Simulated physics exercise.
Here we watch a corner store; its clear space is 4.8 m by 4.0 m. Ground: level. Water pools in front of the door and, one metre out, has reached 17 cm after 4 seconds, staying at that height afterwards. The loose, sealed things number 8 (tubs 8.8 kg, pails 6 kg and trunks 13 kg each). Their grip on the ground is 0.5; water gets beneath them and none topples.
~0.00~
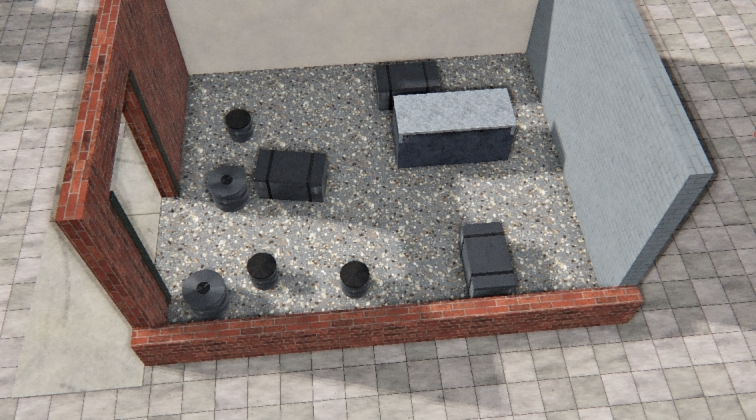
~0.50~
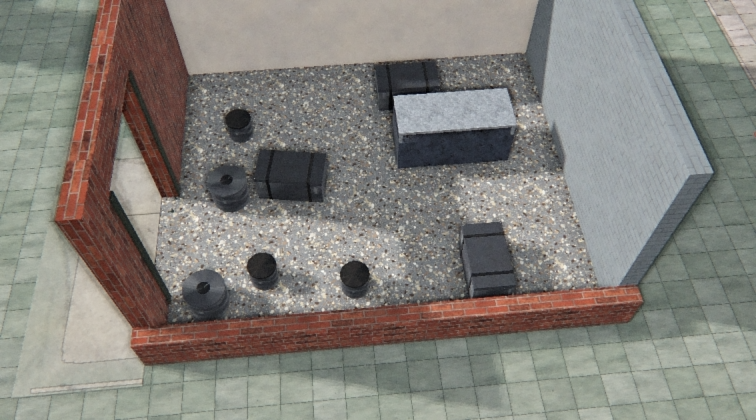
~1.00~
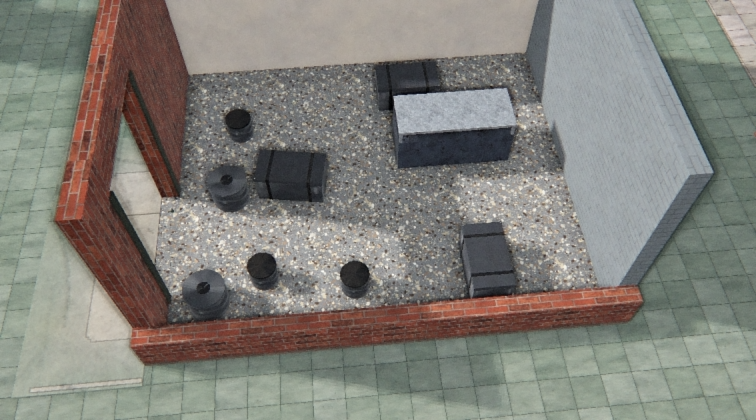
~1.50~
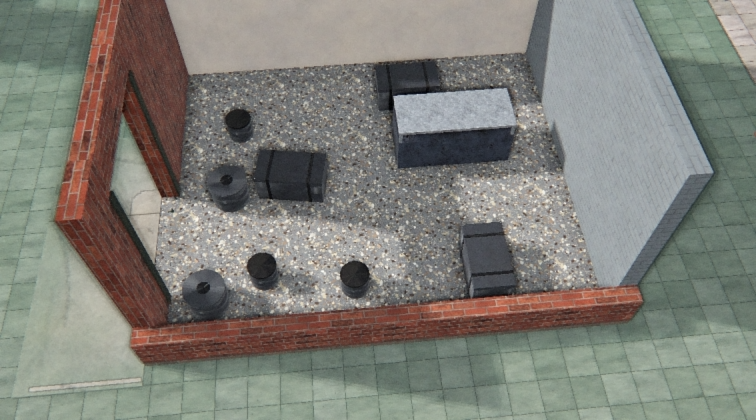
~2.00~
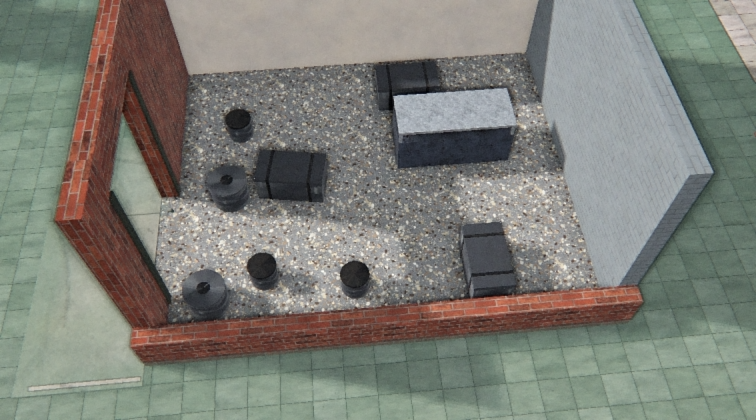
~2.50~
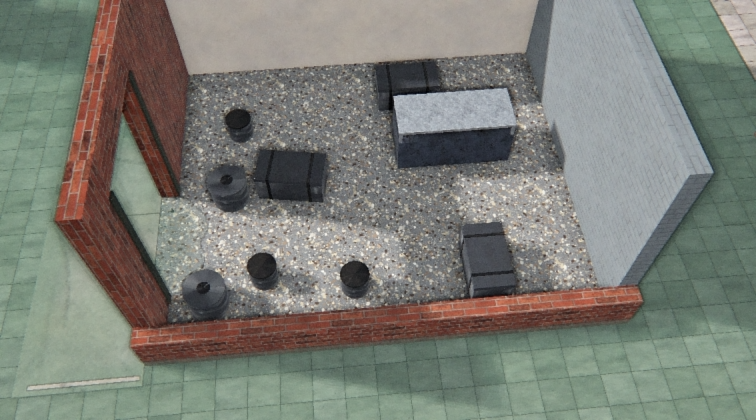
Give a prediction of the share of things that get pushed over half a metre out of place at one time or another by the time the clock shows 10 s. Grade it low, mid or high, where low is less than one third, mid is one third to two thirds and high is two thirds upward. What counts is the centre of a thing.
Grade: Mid.
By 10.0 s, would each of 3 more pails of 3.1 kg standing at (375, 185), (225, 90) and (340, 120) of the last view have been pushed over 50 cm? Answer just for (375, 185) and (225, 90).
In turn: Beyond the mark, within the mark.
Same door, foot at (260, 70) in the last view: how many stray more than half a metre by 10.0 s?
Then 7.
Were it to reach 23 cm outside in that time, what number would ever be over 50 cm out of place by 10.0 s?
That would give 6.
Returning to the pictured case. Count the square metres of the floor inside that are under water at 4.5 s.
Some 4.0 m2 of it.
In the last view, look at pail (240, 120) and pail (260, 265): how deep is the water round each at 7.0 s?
Roughly 1 and 7 cm.
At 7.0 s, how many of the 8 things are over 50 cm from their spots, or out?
By that time the total stands at 4.
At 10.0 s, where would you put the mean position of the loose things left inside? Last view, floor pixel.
It sits at about (351, 205).
After 3.5 s 0 of 8 are over 50 cm from their spots; 0 afloat.
After 4.5 s 0 of 8 are over 50 cm from their spots; 0 afloat.
After 7.0 s 4 of 8 are over 50 cm from their spots; 1 afloat.
After 10.0 s 4 of 8 are over 50 cm from their spots, and 5 have been at some point; 4 afloat.
